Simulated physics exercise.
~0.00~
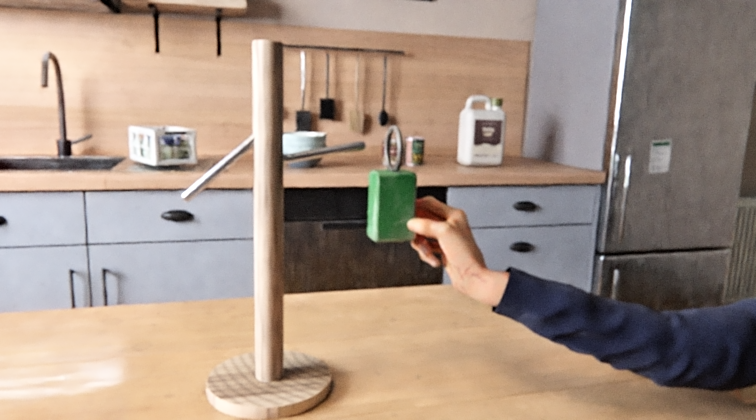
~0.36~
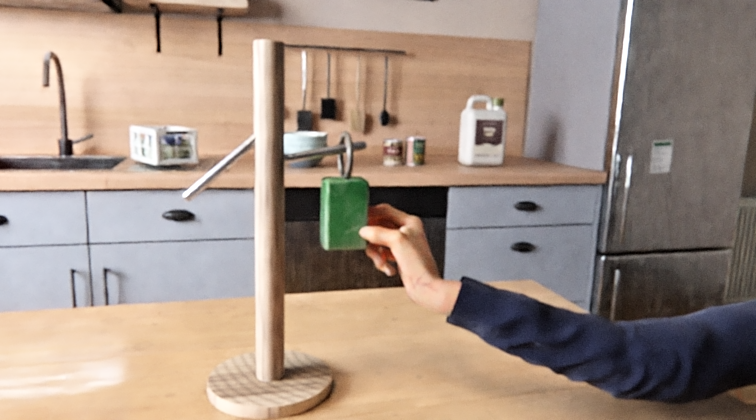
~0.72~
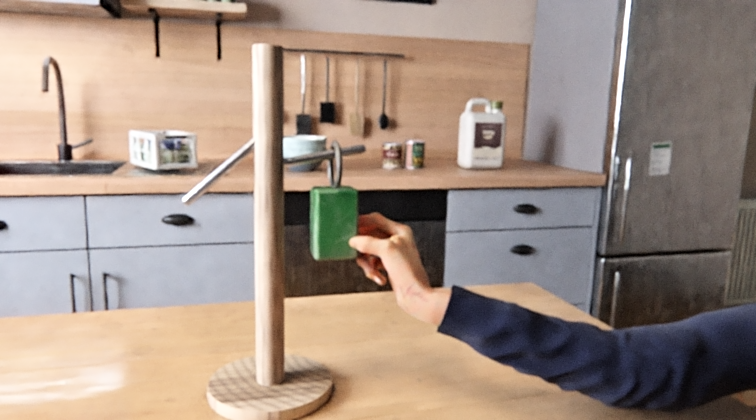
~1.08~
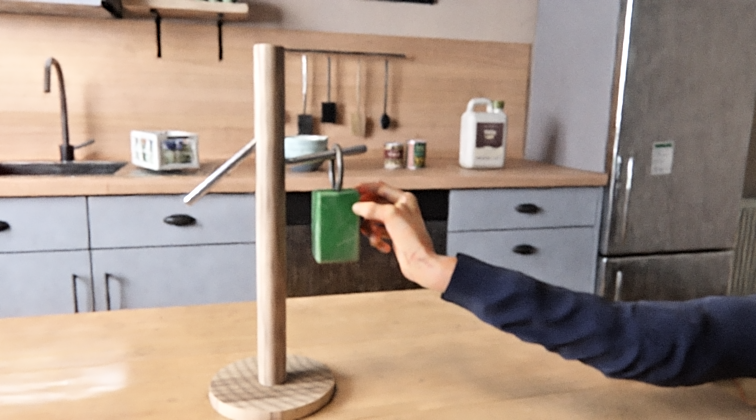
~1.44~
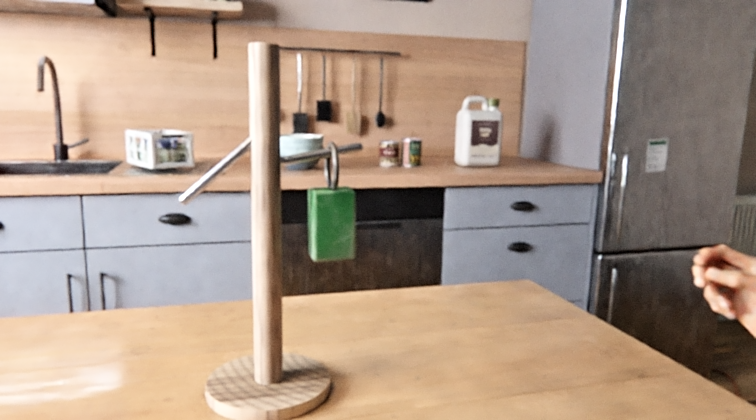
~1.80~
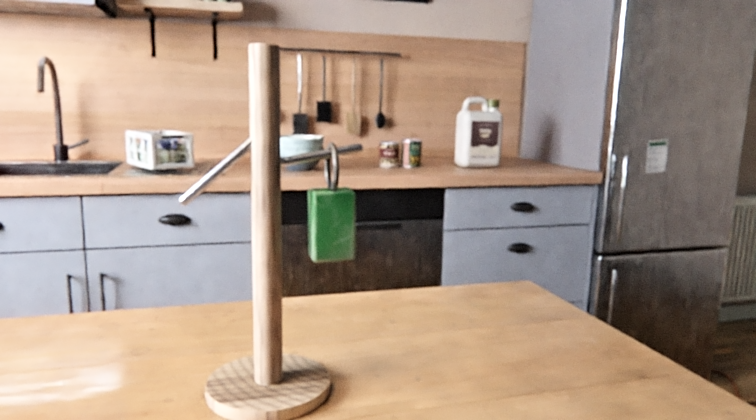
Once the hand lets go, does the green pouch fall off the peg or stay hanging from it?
The green pouch stays hooked on the peg, still hanging there after the hand has gone.
